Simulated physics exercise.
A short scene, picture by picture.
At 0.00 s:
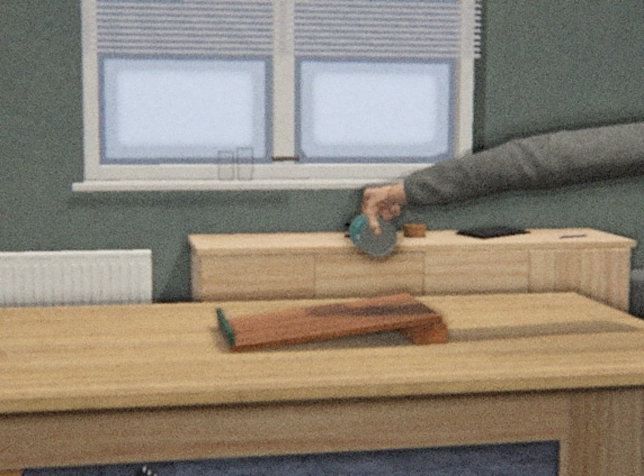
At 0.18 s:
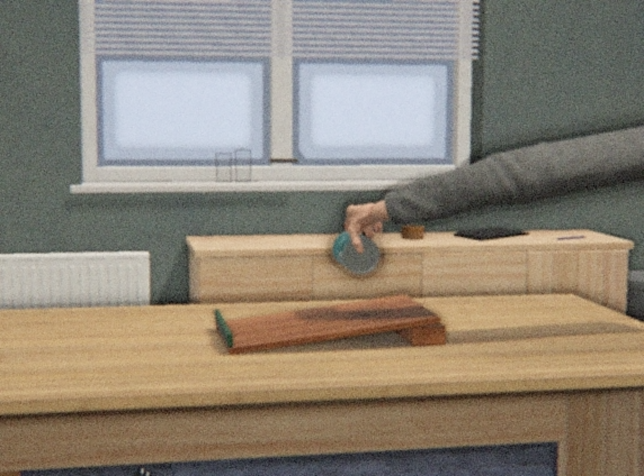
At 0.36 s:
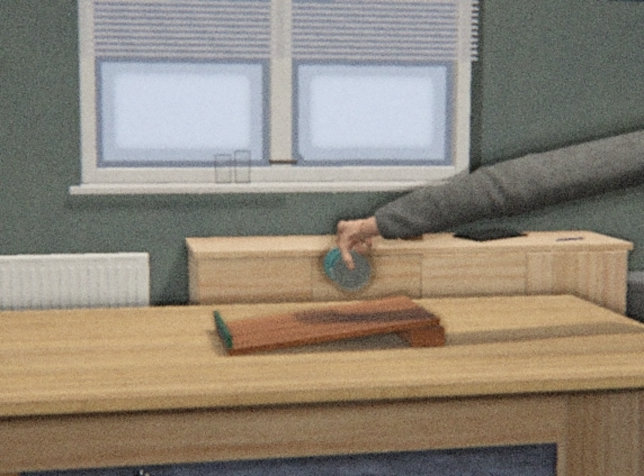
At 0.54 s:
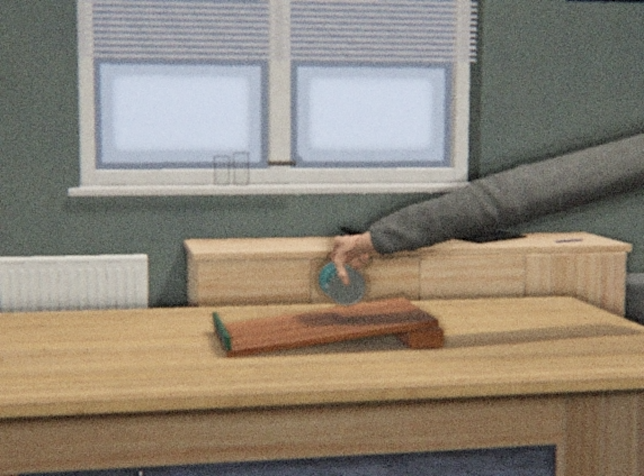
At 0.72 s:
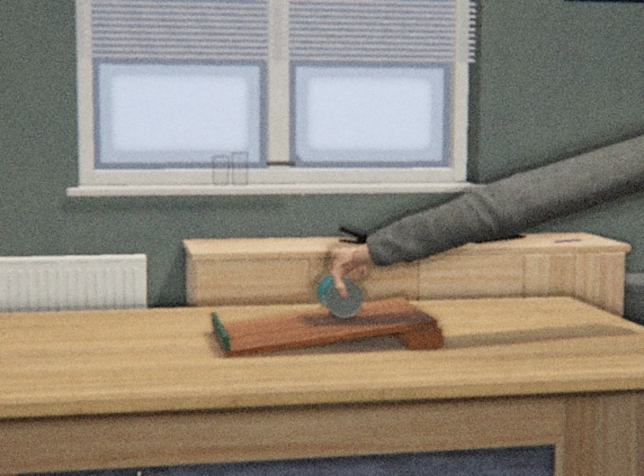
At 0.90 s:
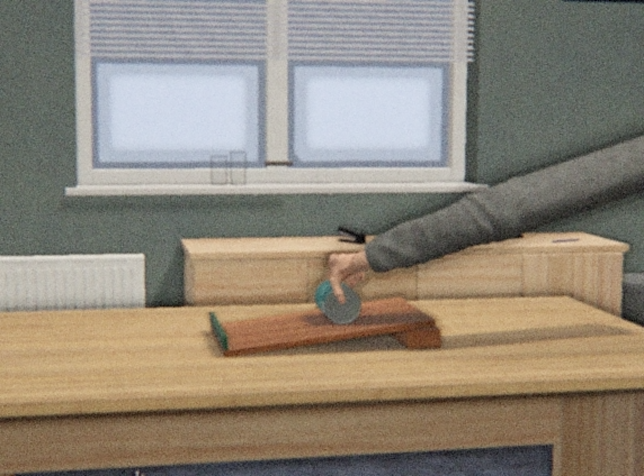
In the video, a hand at the end of a grey-sleeved arm moves a round turquoise tin leftward and down over a wooden table, bringing it to the sloping reddish-brown board, where the hand remains on it.
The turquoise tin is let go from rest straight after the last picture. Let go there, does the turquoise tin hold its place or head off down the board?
I'd say it starts moving once the hand's gone.
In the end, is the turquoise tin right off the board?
Turquoise tin - still on top.
Around 1.40 s, turquoise tin displaced about its own width near (314, 305).
Around 1.60 s, turquoise tin displaced about its own width near (285, 309).
Around 1.70 s, turquoise tin displaced well along near (266, 311).
Around 1.80 s, turquoise tin displaced well along near (244, 315).
Finally (2.4 s), moved from the start, turquoise tin. Final places as the last picture's camera would see them, turquoise tin near (237, 315). The turquoise tin goes downhill.
